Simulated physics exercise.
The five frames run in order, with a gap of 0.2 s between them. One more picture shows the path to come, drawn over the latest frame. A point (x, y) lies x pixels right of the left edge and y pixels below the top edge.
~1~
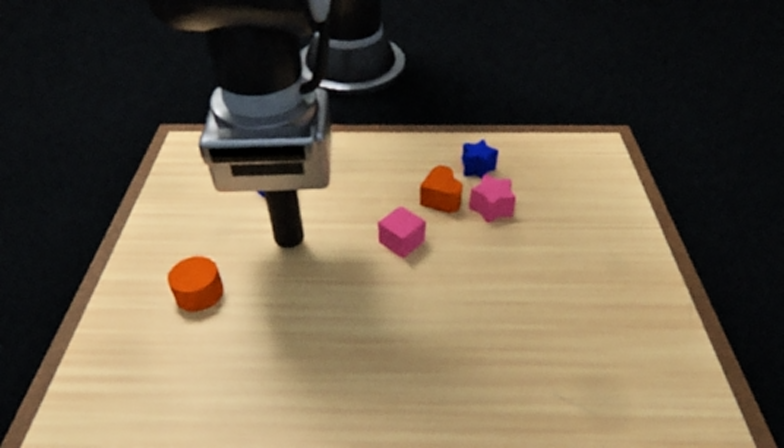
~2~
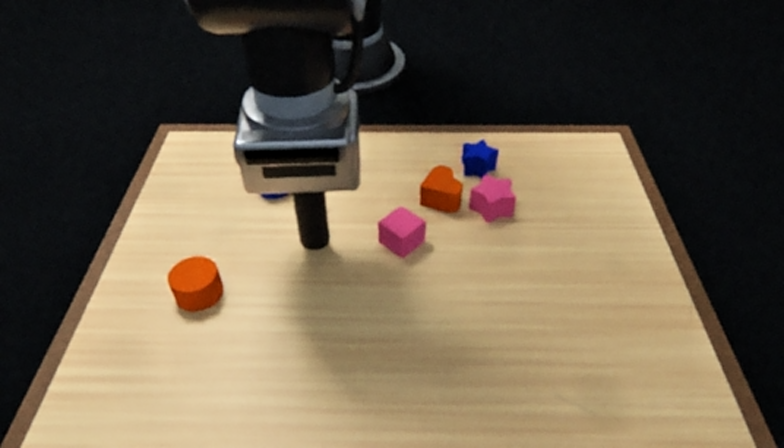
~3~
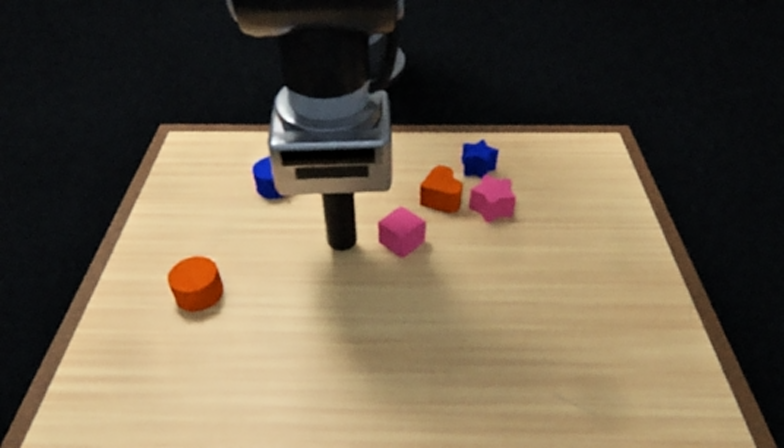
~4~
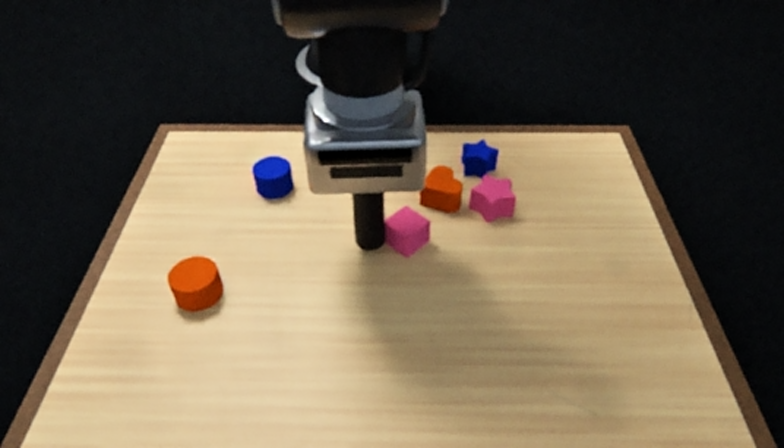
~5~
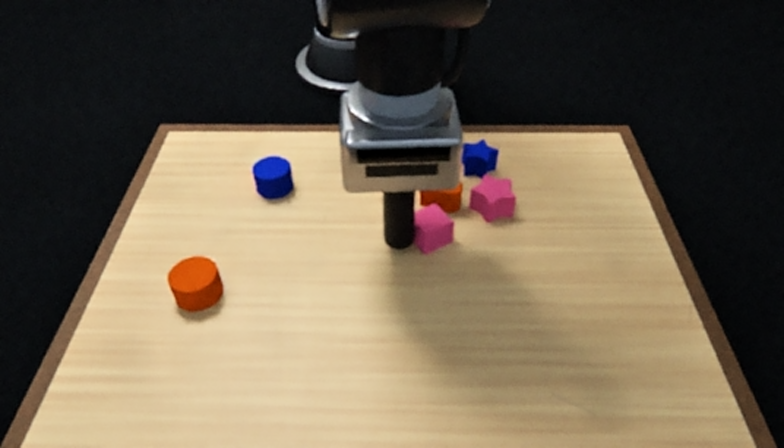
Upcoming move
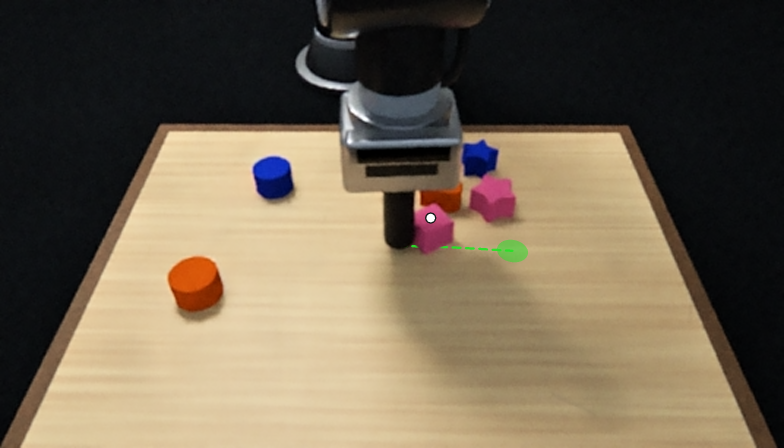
A robotic arm's black rod moves right, reaches the pink cube and pushes it rightward.
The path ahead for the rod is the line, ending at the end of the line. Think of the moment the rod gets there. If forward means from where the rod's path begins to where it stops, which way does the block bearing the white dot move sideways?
It goes left.
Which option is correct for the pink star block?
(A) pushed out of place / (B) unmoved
A (pushed out of place)
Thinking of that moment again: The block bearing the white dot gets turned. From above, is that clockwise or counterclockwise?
Seen from overhead, it turns anticlockwise.
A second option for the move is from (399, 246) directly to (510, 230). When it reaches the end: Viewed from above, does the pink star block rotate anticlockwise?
Yes, that is what happens.
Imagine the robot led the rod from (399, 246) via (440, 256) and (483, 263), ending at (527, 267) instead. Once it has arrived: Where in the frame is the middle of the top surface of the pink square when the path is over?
Close to (456, 214).
The drawn path runs from (399, 246) to (512, 251); the dot is on the pink square.
On the path given first. One third of the way, rod (439, 240); pink square (467, 214), turned 15° anticlockwise.
Two thirds of the way, rod (476, 241); pink square (495, 210), turned 30° anticlockwise; pink star block (499, 185), turned 20° anticlockwise.
At the end, rod (514, 244); pink square (510, 208), turned 50° anticlockwise; orange heart-shaped block not moved; pink star block (501, 182), turned 40° anticlockwise.
